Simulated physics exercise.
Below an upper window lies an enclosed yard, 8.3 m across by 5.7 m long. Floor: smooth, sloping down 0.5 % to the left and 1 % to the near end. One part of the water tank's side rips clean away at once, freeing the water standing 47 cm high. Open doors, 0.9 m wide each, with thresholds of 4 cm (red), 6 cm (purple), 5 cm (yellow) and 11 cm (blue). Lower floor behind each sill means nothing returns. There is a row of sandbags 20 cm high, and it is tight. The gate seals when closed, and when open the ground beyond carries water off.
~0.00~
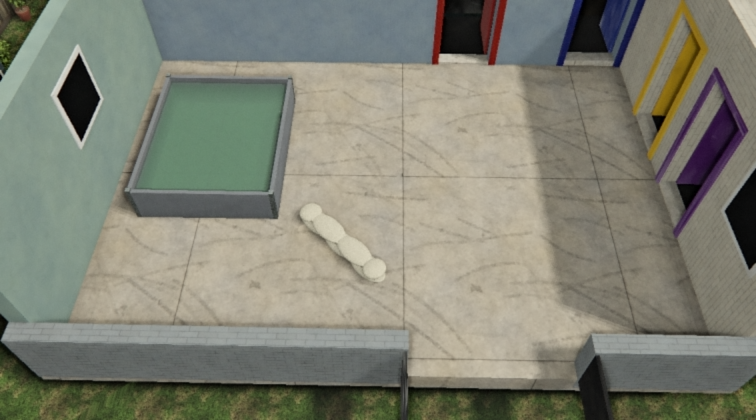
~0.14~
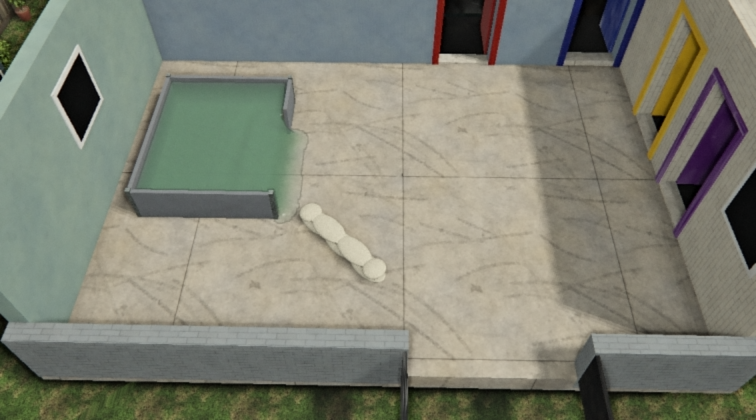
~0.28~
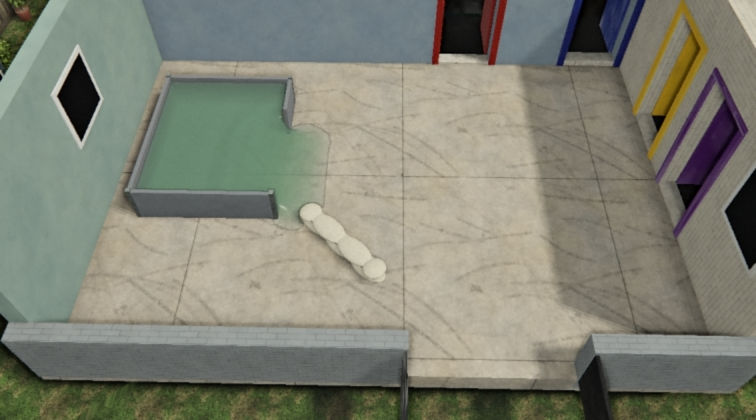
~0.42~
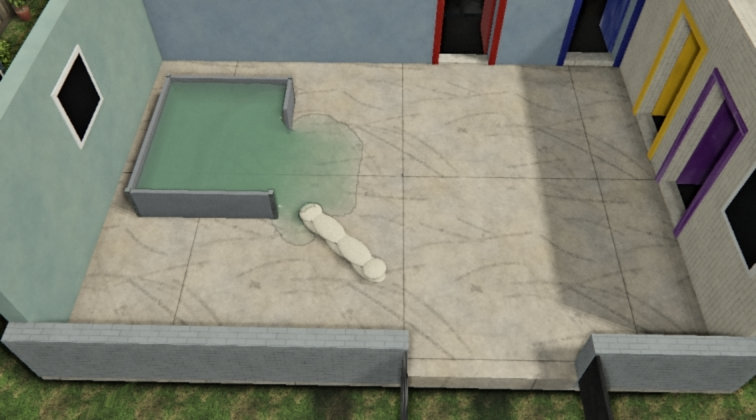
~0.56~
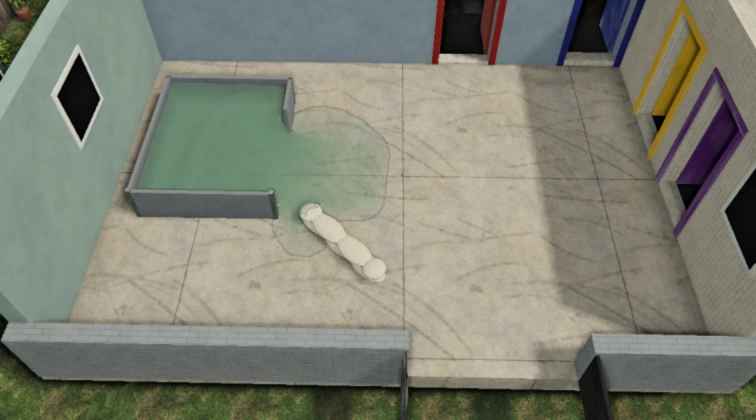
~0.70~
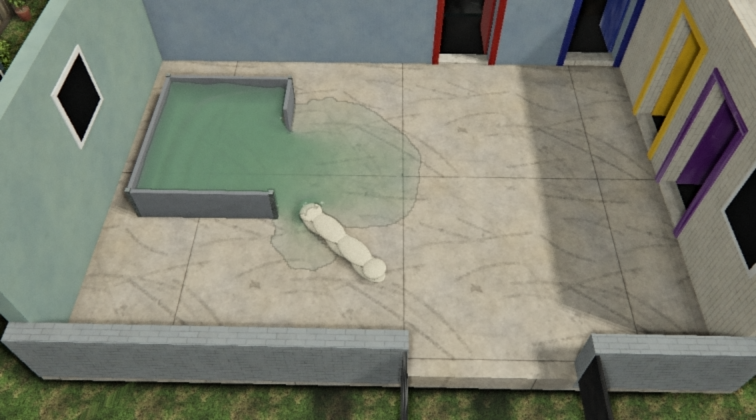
In a walled yard with colored doorways, part of the right side of a tank of green water broke away, and water spread rightward across the stone floor and around the near sandbags.
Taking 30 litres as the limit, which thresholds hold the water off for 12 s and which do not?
My prediction: At the red door the inflow will remain within the limit. At the purple door the inflow will break the limit. At the yellow door the inflow will break the limit. At the blue door the inflow will remain within the limit.
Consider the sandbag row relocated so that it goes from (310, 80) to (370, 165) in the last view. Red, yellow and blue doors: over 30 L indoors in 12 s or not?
Checking the limit, red is fine, yellow is fine, blue is fine.
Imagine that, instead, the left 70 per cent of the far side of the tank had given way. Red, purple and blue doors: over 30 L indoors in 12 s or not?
Outcomes - red: Not exceeded, purple: Not exceeded, blue: Not exceeded.
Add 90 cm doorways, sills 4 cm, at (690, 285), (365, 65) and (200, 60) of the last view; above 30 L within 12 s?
So, in the order given, it's beyond the mark, then shy of the mark, then shy of the mark.
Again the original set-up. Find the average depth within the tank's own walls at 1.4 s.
It averages close to 31 centimetres.
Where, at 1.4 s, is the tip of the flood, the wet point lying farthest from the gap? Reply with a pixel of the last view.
I'd put it close to (543, 193).
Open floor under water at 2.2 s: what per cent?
I'd guess around 45 %.
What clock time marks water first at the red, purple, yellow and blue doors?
Red: 2.6 s; purple: 2.2 s; yellow: 2.6 s; blue: 3.4 s.
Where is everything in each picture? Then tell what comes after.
The first picture shows still water, 47 cm deep, in the water tank at (217, 134).
In the second picture, the front is at (298, 133), 0.9 m from the gap at (280, 167); 0.3 m2 of floor is under water; 47 cm left at the back of the water tank.
In the third picture, the front is at (298, 224), 1.0 m from the gap at (280, 168); 1.0 m2 of floor is under water; 47 cm left at the back of the water tank.
In the fourth picture, the front is at (352, 139), 1.3 m from the gap at (280, 168); 2.0 m2 of floor is under water; 47 cm left at the back of the water tank.
In the fifth picture, water pours out at (280, 168) and has run 1.7 m, to (382, 147); typically 6 cm deep outside, 48 cm at the water tank's back.
In the sixth picture, the front is at (412, 150), 2.1 m from the gap at (280, 168); 4.1 m2 of floor is under water; 47 cm left at the back of the water tank.
After 1.4 s water covers 25 % of the floor and is deepest (32 cm) near (304, 208); red door not reached, purple door not reached, yellow door not reached, blue door not reached.
After 2.2 s water covers 45 % of the floor and is deepest (26 cm) near (304, 208); red door not reached, purple door not reached, yellow door not reached, blue door not reached.
After 3.5 s water covers 70 % of the floor and is deepest (26 cm) near (719, 363); red door 3 cm at the sill, 0 L in, purple door 13 cm at the sill, 28 L in, yellow door 11 cm at the sill, 19 L in, blue door 3 cm at the sill, 0 L in.
After 7.0 s water covers 75 % of the floor and is deepest (10 cm) near (569, 202); red door 4 cm at the sill, 2 L in, purple door 8 cm at the sill, 65 L in, yellow door 7 cm at the sill, 73 L in, blue door 5 cm at the sill, 4 L in.
After 12.0 s water covers 90 % of the floor and is deepest (8 cm) near (617, 361); red door 1 cm at the sill, 3 L in, purple door 3 cm at the sill, 69 L in, yellow door 2 cm at the sill, 76 L in, blue door 1 cm at the sill, 4 L in.
